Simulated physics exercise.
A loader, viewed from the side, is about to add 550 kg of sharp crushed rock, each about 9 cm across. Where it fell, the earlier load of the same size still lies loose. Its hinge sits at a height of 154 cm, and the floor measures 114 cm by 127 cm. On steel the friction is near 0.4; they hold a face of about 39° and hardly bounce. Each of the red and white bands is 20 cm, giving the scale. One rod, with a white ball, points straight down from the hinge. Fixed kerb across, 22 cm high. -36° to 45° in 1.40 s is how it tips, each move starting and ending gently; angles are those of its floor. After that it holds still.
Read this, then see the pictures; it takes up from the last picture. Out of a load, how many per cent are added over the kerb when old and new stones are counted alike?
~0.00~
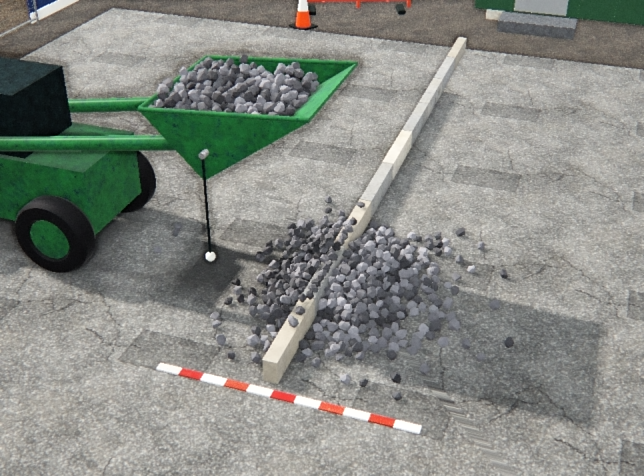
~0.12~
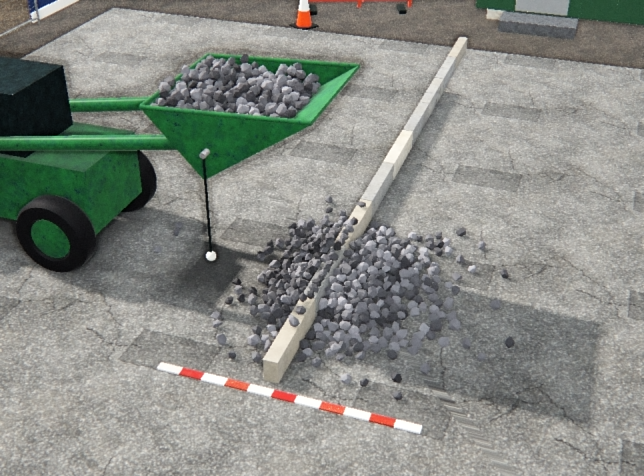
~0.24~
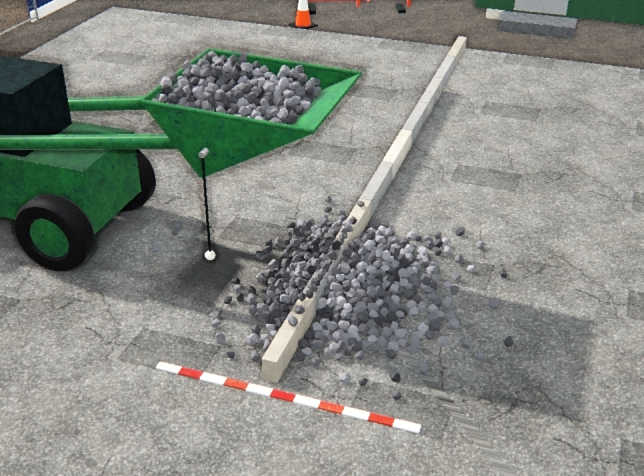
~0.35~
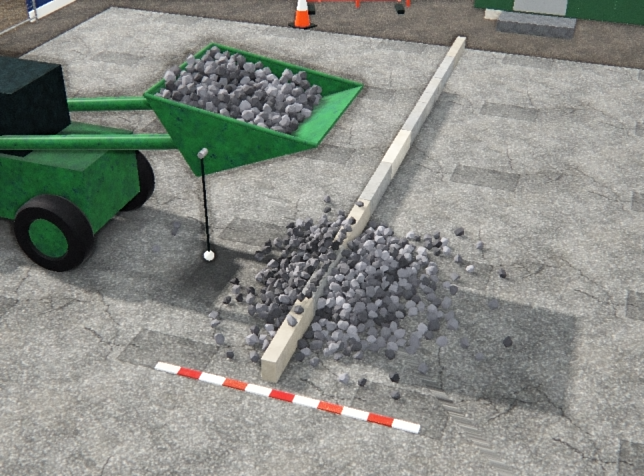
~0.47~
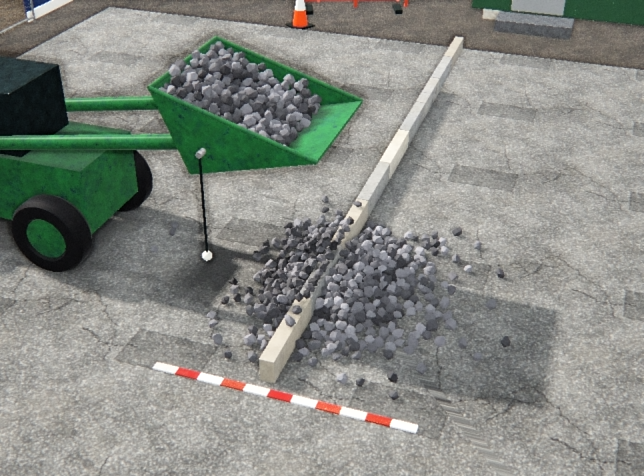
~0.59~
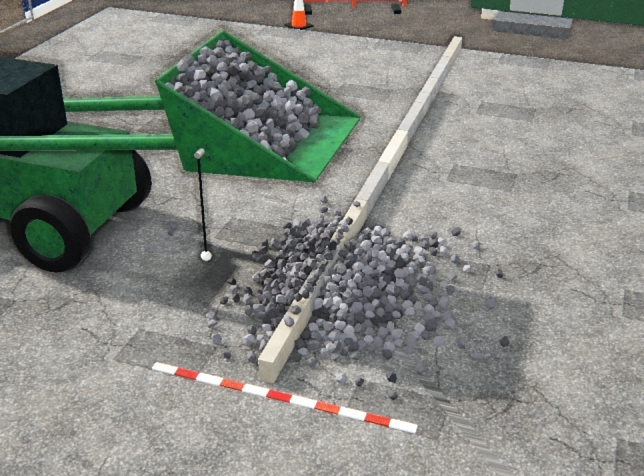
Around 69 per cent.
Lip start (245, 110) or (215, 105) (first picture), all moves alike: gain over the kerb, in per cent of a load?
I'd guess close to 5 per cent first and close to 0 per cent second.
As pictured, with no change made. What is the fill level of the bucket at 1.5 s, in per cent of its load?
Held: Around 55 % of the load.
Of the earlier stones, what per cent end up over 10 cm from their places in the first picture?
5 %.
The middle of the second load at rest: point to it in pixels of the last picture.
Near (346, 273).
After 1.0 s the floor is at 32°; in per cent of one load, 100 in the bucket, 38 on this side of the kerb, 62 over the kerb; the foremost stones are at (479, 305).
After 1.5 s the floor is at 45°; in per cent of one load, 54 in the bucket, 74 on this side of the kerb, 73 over the kerb; the foremost stones are at (479, 305).
After 1.9 s the floor is at 45°; in per cent of one load, 8 in the bucket, 78 on this side of the kerb, 114 over the kerb; the foremost stones are at (479, 305).
After 4.7 s the floor is at 45°; in per cent of one load, 0 in the bucket, 69 on this side of the kerb, 131 over the kerb; the foremost stones are at (487, 333). Net gain over the kerb, 69.
